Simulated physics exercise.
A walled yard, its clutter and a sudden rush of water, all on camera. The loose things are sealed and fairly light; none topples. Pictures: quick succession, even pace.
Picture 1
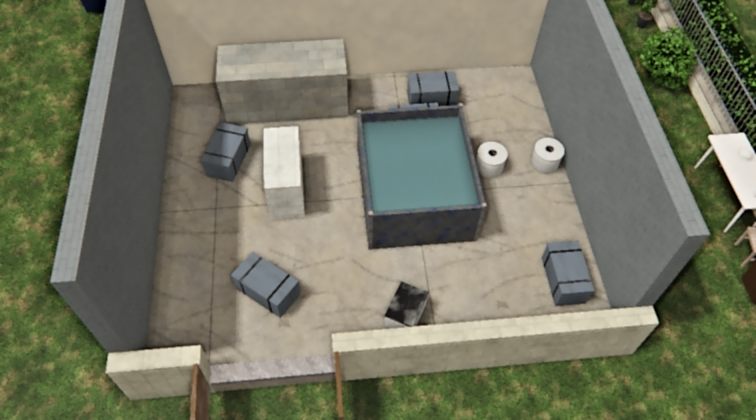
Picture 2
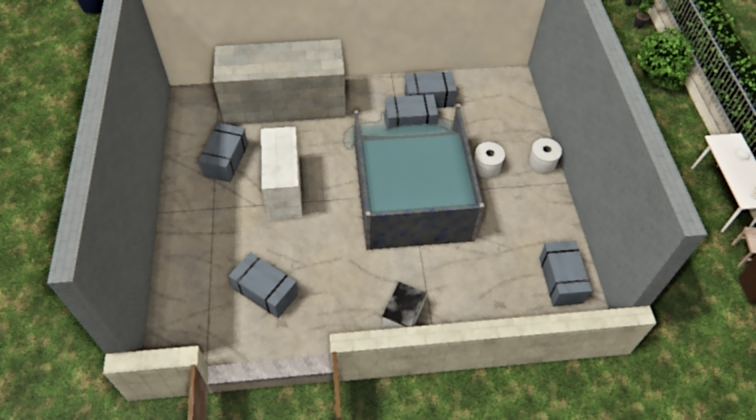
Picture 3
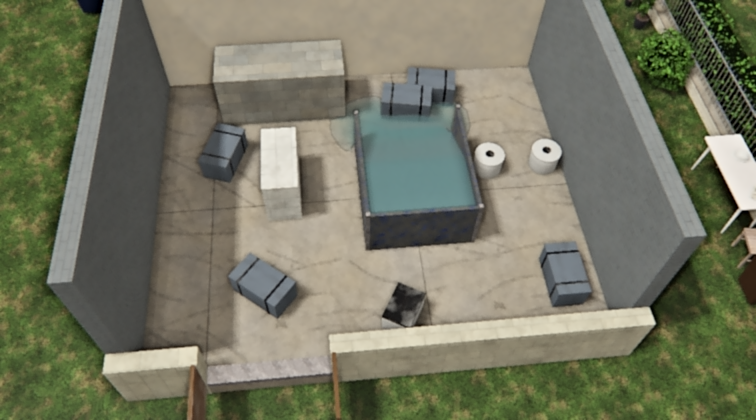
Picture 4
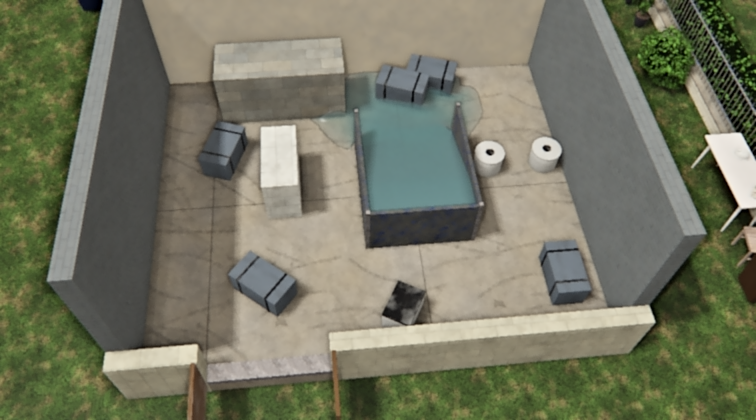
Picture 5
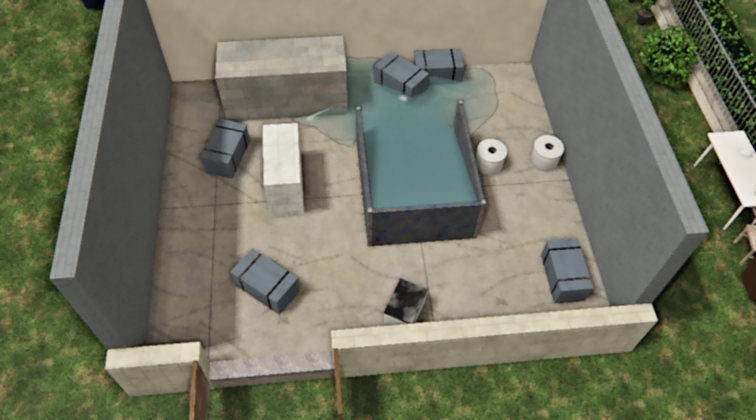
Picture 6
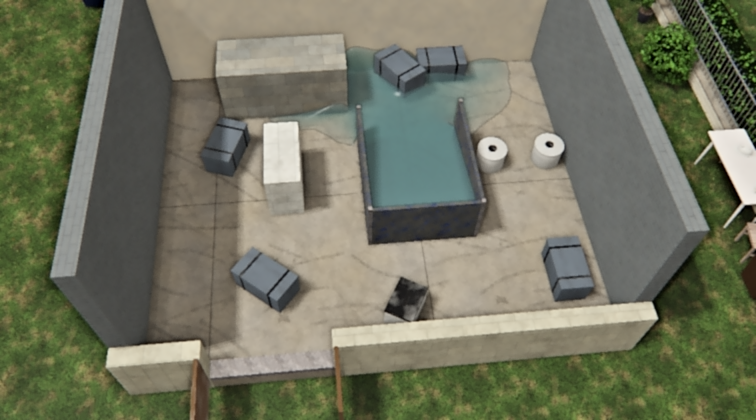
Water pours from the tank's open back and pushes two grey trunks toward the rear wall.
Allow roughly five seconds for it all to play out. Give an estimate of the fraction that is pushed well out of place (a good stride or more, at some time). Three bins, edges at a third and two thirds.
Bin: Two thirds or higher.
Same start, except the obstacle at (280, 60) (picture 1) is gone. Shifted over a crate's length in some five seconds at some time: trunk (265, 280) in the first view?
Within that distance.
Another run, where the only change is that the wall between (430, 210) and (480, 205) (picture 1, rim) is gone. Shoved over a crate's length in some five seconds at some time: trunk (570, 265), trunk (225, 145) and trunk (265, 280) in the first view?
In the order asked: Goes the distance, then never gets that far, then goes the distance.
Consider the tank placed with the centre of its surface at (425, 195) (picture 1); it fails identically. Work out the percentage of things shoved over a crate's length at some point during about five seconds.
I'd put it close to 60 percent.
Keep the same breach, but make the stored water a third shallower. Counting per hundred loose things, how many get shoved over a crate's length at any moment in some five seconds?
Roughly 50 %.
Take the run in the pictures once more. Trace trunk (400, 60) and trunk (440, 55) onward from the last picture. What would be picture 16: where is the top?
Close to (481, 83), and close to (522, 52).
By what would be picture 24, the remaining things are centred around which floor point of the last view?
Somewhere near (430, 232) in the last view.
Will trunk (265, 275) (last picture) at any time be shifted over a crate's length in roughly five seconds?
Note - displacement: Not the full distance.
A moment on, 2 of 8 are well off their spots; 2 afloat.
Next, 2 of 8 are well off their spots; 2 afloat.
Later, 4 of 8 are well off their spots; 1 afloat.
In the end, 7 of 8 are well off their spots, and 7 have been at some point; 2 afloat.
